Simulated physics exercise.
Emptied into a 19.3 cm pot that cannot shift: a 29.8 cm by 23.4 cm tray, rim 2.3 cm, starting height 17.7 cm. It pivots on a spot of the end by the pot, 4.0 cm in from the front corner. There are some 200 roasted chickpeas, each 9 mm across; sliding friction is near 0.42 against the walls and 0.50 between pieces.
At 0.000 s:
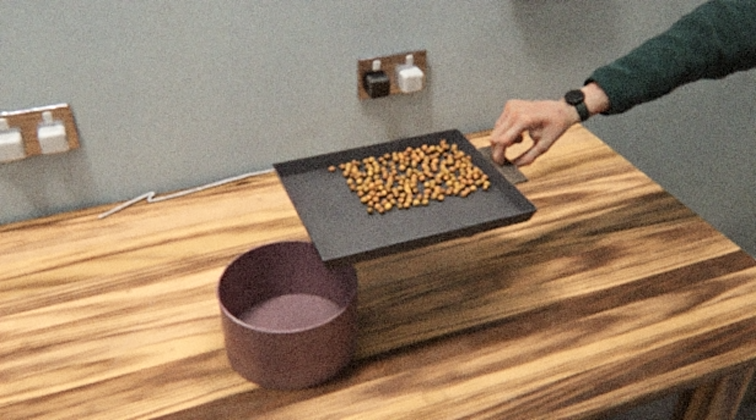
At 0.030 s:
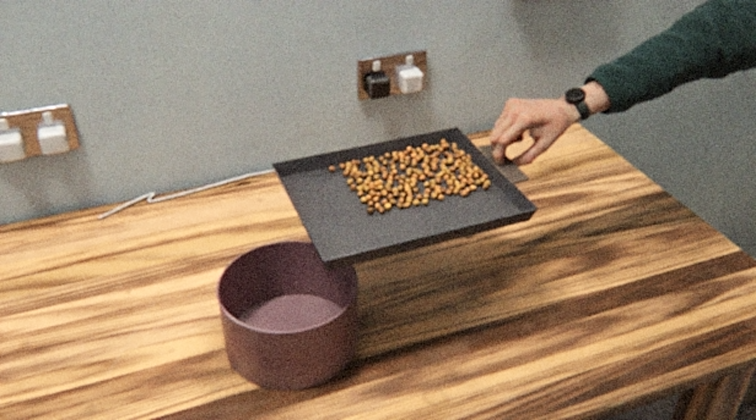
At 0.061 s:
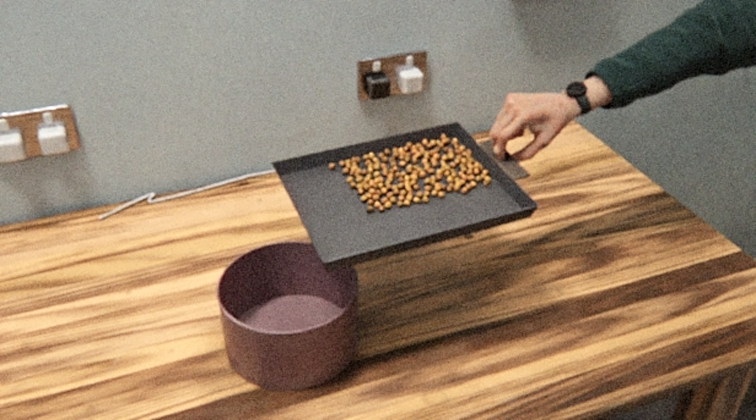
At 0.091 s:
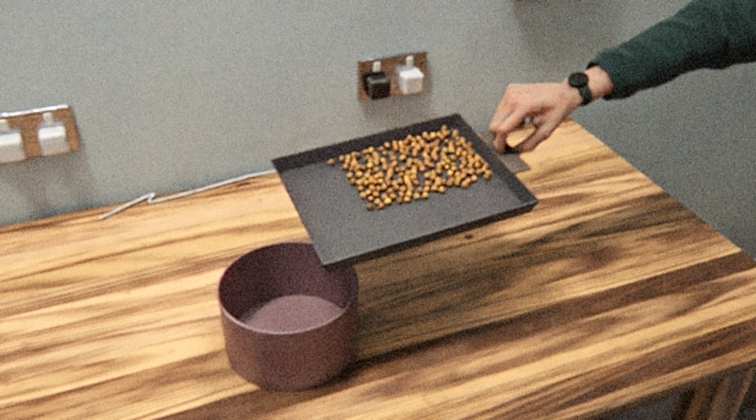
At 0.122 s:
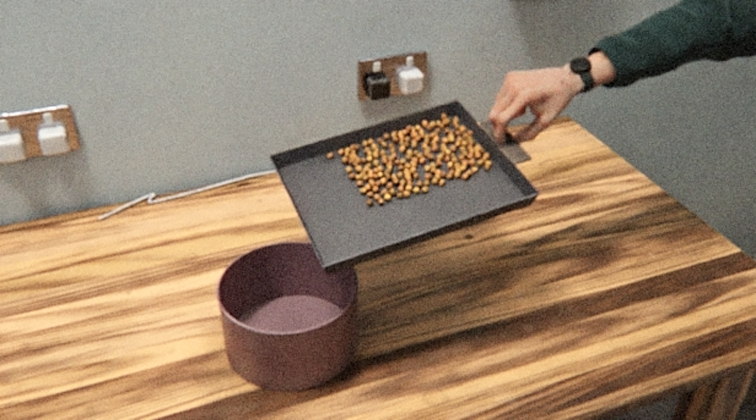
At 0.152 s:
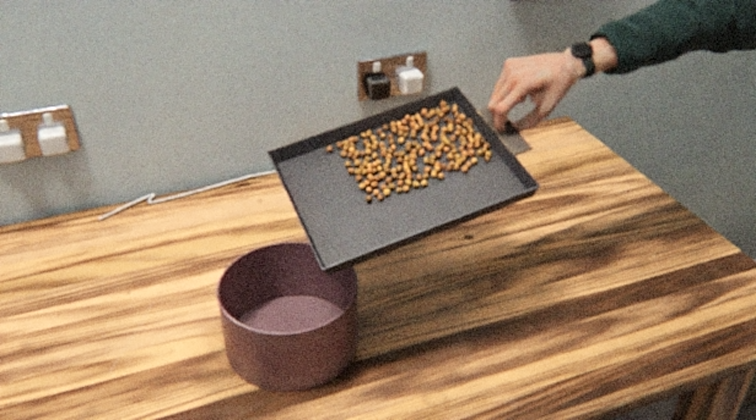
At the start, a hand in a green sleeve and dark watch holds a dark tray of roasted chickpeas nearly level above a wooden table, beside a purple pot. The hand then raises the tray's far side, slowly at first and then more quickly, tilting it toward the viewer while the chickpeas keep their place on it.
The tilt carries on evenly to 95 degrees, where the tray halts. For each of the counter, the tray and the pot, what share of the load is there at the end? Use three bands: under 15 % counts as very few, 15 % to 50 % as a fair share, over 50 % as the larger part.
Counter: The larger part; left on the tray: Very few; pot: A fair share.
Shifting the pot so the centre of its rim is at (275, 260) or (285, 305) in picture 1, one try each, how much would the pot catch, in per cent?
About 0 and 90 per cent.
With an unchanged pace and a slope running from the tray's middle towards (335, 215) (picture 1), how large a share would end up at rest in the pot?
About 55 per cent.
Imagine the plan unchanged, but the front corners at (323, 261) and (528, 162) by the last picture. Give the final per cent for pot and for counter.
Final per cent - pot 65, counter 35.
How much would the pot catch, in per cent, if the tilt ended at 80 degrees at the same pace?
30 %.
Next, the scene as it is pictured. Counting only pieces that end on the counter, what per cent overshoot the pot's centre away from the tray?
Share past the middle: Roughly 90 percent.
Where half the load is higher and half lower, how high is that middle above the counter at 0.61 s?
Roughly 20 cm above the counter.
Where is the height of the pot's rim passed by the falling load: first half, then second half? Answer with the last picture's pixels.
Roughly (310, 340) to begin with, later roughly (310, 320).
After 0.43 s, tilt 55 degrees; the tray holds 100 %, the pot 0 %.
After 0.61 s, tilt 82 degrees; the tray holds 90 %, the pot 0 %.
After 0.91 s, tilt 95 degrees; the tray holds 5 %, the pot 35 %.
At rest (1.6 s), counter 60 %, tray 0 %, pot 40 %.
